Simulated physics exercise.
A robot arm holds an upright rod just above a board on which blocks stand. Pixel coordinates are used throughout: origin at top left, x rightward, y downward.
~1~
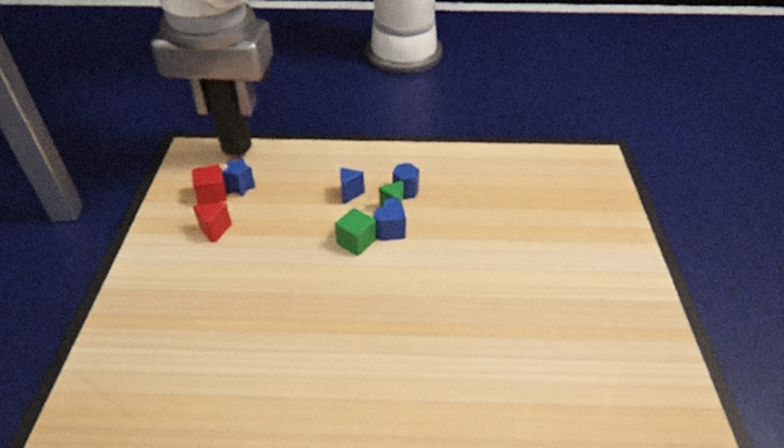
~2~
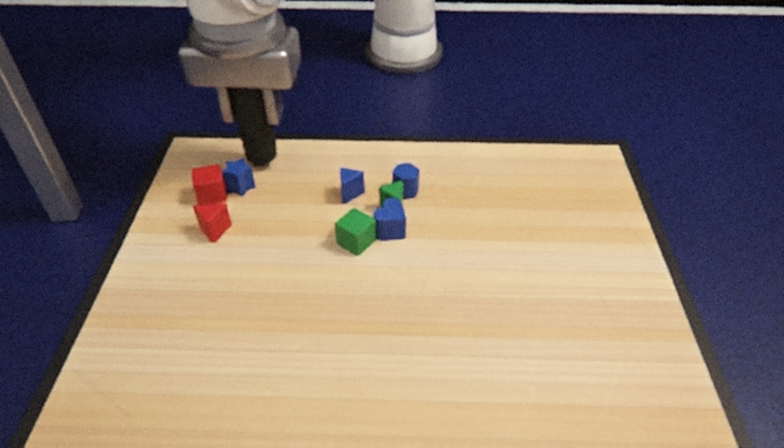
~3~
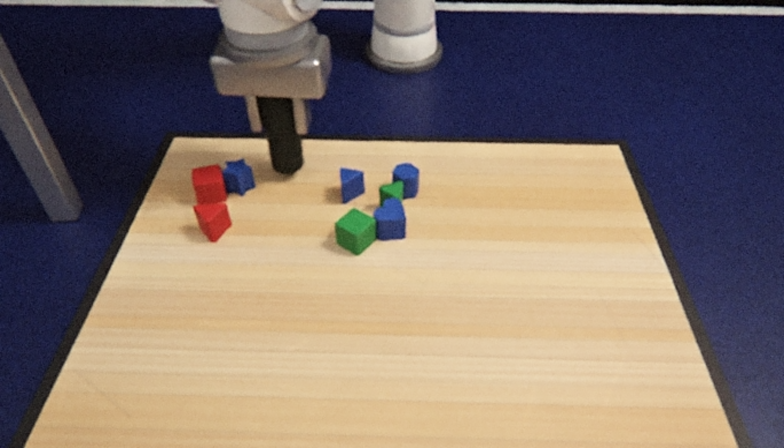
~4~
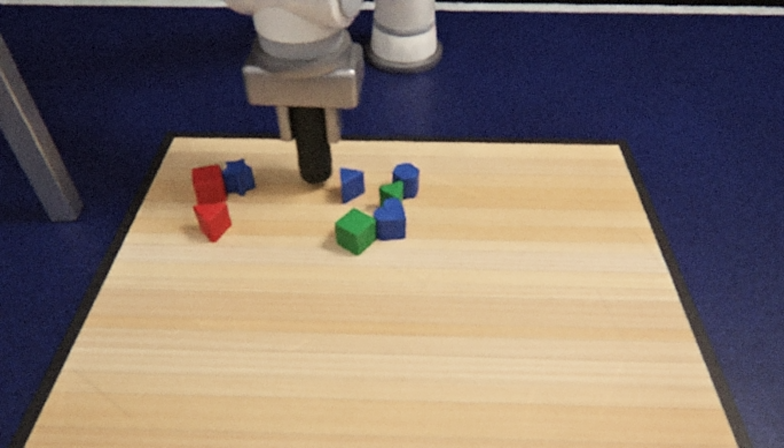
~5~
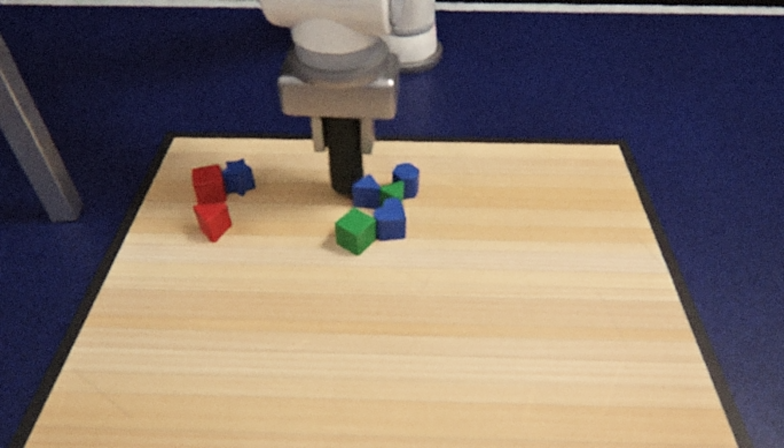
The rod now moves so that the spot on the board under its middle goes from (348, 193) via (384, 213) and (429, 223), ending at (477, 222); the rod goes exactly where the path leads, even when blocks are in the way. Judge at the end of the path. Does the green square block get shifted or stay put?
At the moment the path ends, the green square block still stands where it did.
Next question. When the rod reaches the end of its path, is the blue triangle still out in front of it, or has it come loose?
It slides aside on the way.
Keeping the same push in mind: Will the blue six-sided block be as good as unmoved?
Answer: Yes.
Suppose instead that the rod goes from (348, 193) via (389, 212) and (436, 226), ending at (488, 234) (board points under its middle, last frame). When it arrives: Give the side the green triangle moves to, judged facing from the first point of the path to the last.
The shift is to the left of that direction.
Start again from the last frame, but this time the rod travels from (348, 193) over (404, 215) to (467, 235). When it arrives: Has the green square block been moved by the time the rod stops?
The answer is no.
What follows on the original path. One third of the way, rod at (384, 204); blue triangle at (407, 202); blue heart-shaped block at (399, 216), turned 55° clockwise; green triangle at (419, 192), turned 100° anticlockwise.
Two thirds of the way, rod at (430, 215); blue triangle at (451, 216), turned 20° clockwise; blue heart-shaped block at (409, 224), turned 105° clockwise; green triangle at (447, 188), turned 115° anticlockwise.
At the end, rod at (478, 213); green square block not moved; blue triangle at (468, 221), turned 45° clockwise; blue heart-shaped block at (409, 224), turned 105° clockwise; green triangle at (460, 184), turned 160° anticlockwise; blue six-sided block not moved.
